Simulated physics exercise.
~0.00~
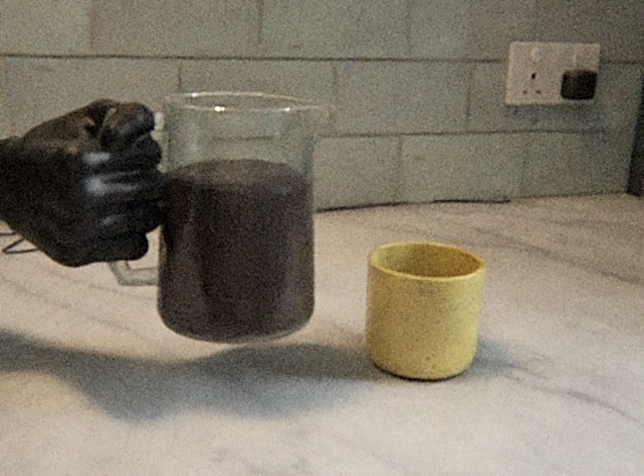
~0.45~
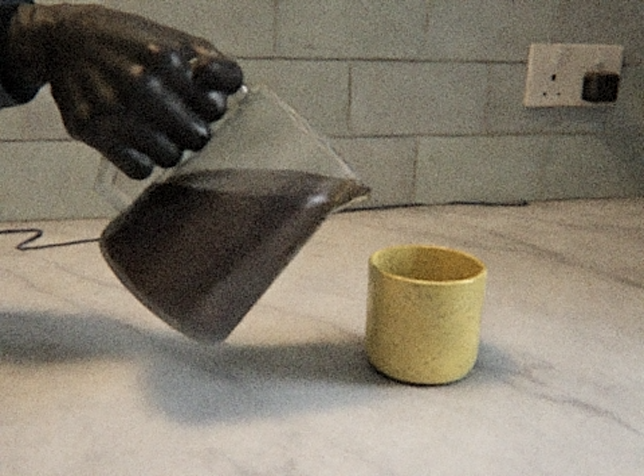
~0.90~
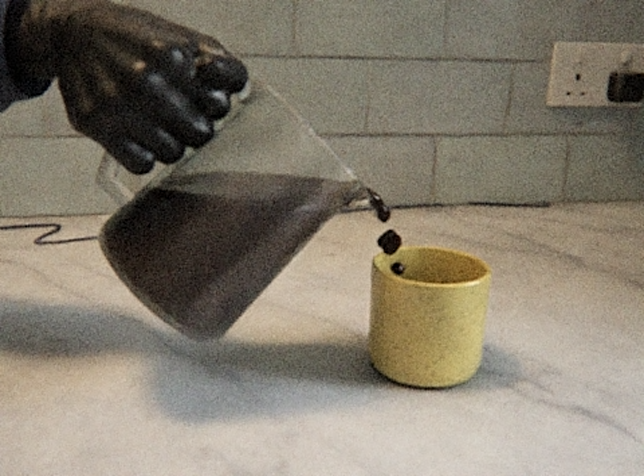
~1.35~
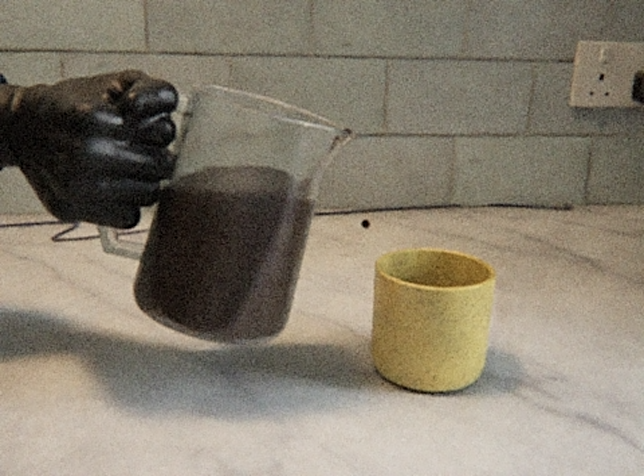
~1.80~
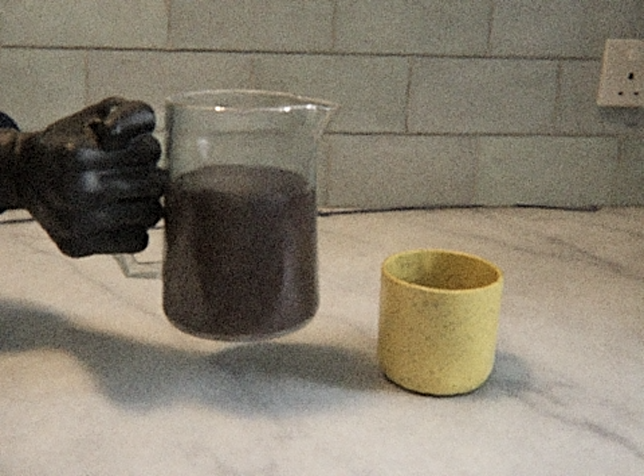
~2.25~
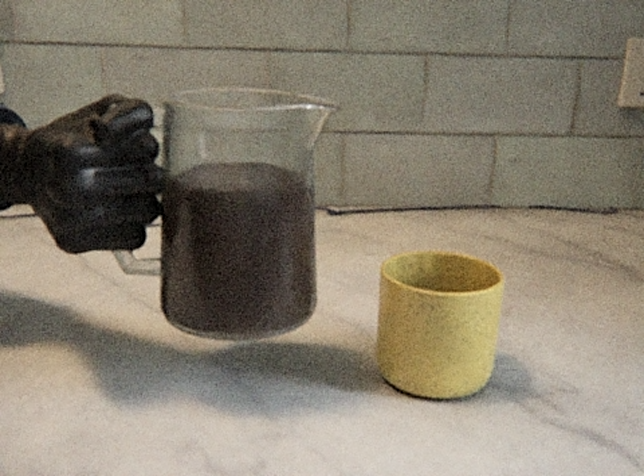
Gloved dark hand tilting a glass pitcher of coffee, dribbling a little towards a yellow mug, then bringing the pitcher level again.
